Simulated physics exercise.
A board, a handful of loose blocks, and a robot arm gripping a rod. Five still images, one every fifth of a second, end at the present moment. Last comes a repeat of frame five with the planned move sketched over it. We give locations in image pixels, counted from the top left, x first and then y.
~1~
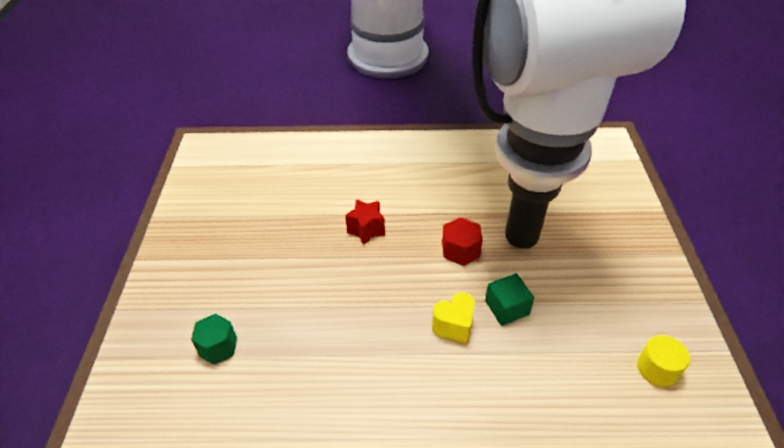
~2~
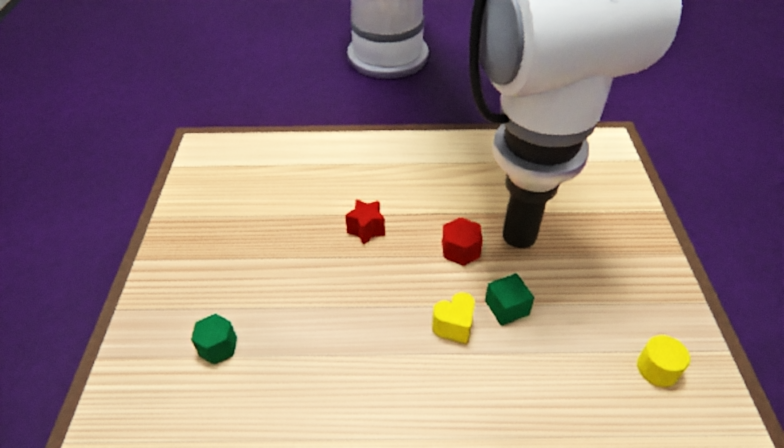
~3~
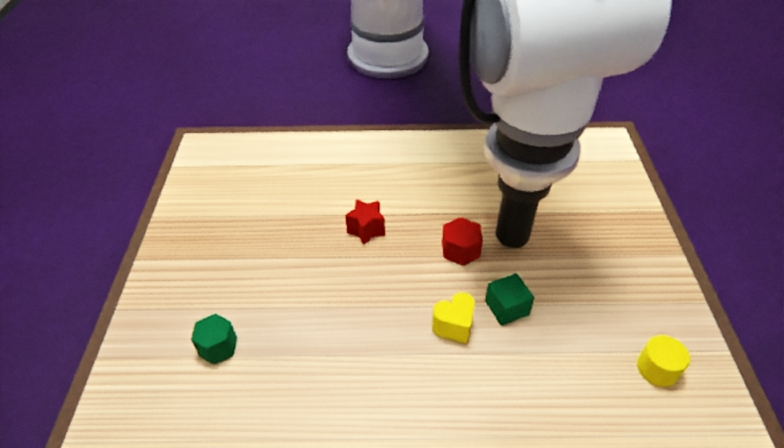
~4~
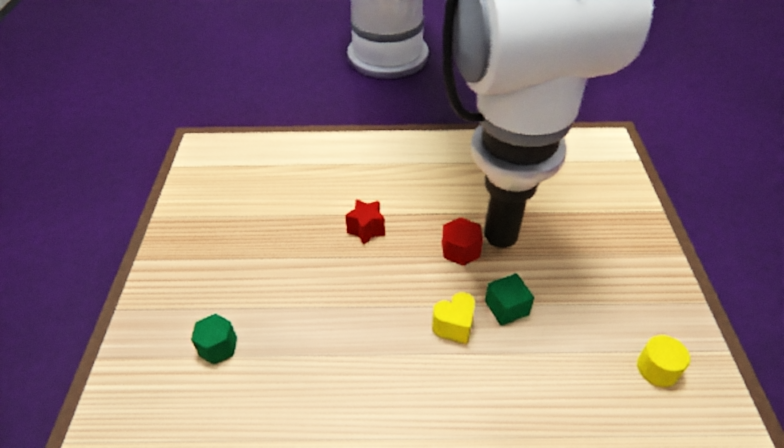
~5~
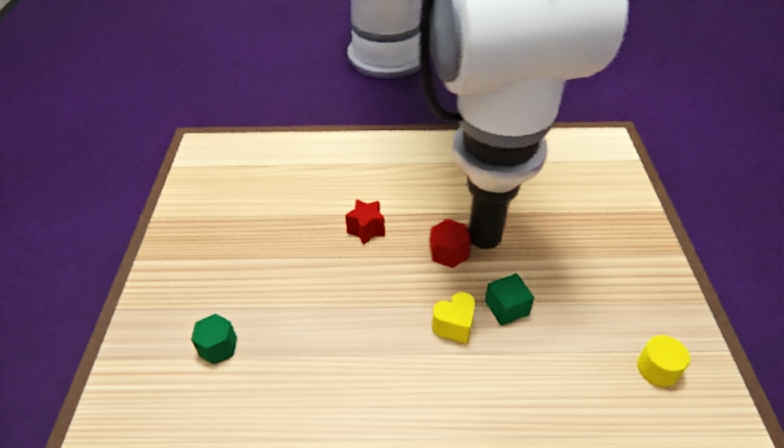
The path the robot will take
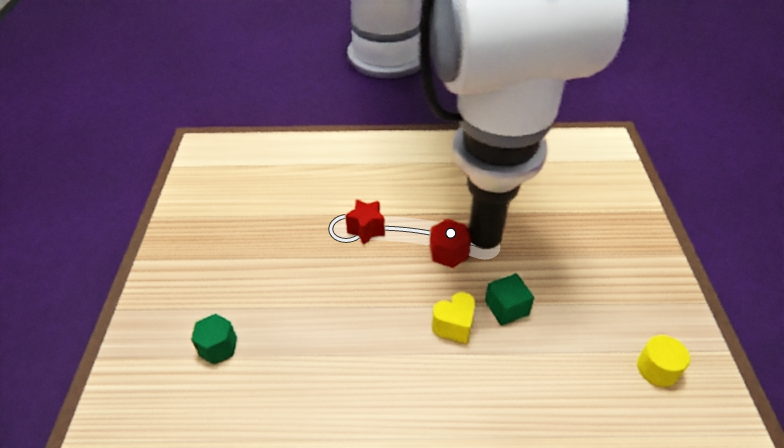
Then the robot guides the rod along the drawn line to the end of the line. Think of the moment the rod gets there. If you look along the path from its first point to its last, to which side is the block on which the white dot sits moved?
Picture yourself facing from the start of the path to its end: The block on which the white dot sits moves off to your left.
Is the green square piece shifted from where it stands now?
No, that is not how it ends up.
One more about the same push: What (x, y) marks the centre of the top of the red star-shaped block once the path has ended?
For the centre of its top, I'd go with (314, 212).
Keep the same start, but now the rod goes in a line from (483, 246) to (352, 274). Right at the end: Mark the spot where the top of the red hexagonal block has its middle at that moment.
The middle of its upper face should be somewhere near (311, 258).
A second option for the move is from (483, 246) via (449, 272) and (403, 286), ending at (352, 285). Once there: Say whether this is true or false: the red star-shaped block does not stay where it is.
Answer: False.
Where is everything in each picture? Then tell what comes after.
The first frame shows tip of the rod (522, 237), middles of tops, red star-shaped block (365, 211), red hexagonal block (463, 231), green square piece (511, 290).
The second frame shows rod (519, 237), nothing pushed.
The third frame shows rod (512, 237), nothing pushed.
The fourth frame shows rod (501, 237), nothing pushed.
The fifth frame shows rod (485, 238), red star-shaped block (365, 211), red hexagonal block (451, 233), green square piece (511, 290).
The line goes from (483, 246) through (415, 231) to (347, 228); the dot is on the red hexagonal block.
What follows on the original path. One third of the way, rod (438, 226); red hexagonal block (417, 237), turned 45° anticlockwise.
Two thirds of the way, rod (392, 220); red star-shaped block (362, 212); red hexagonal block (411, 240), turned 65° anticlockwise.
At the end, rod (346, 219); red star-shaped block (314, 212); red hexagonal block (411, 240), turned 65° anticlockwise; green square piece unmoved.
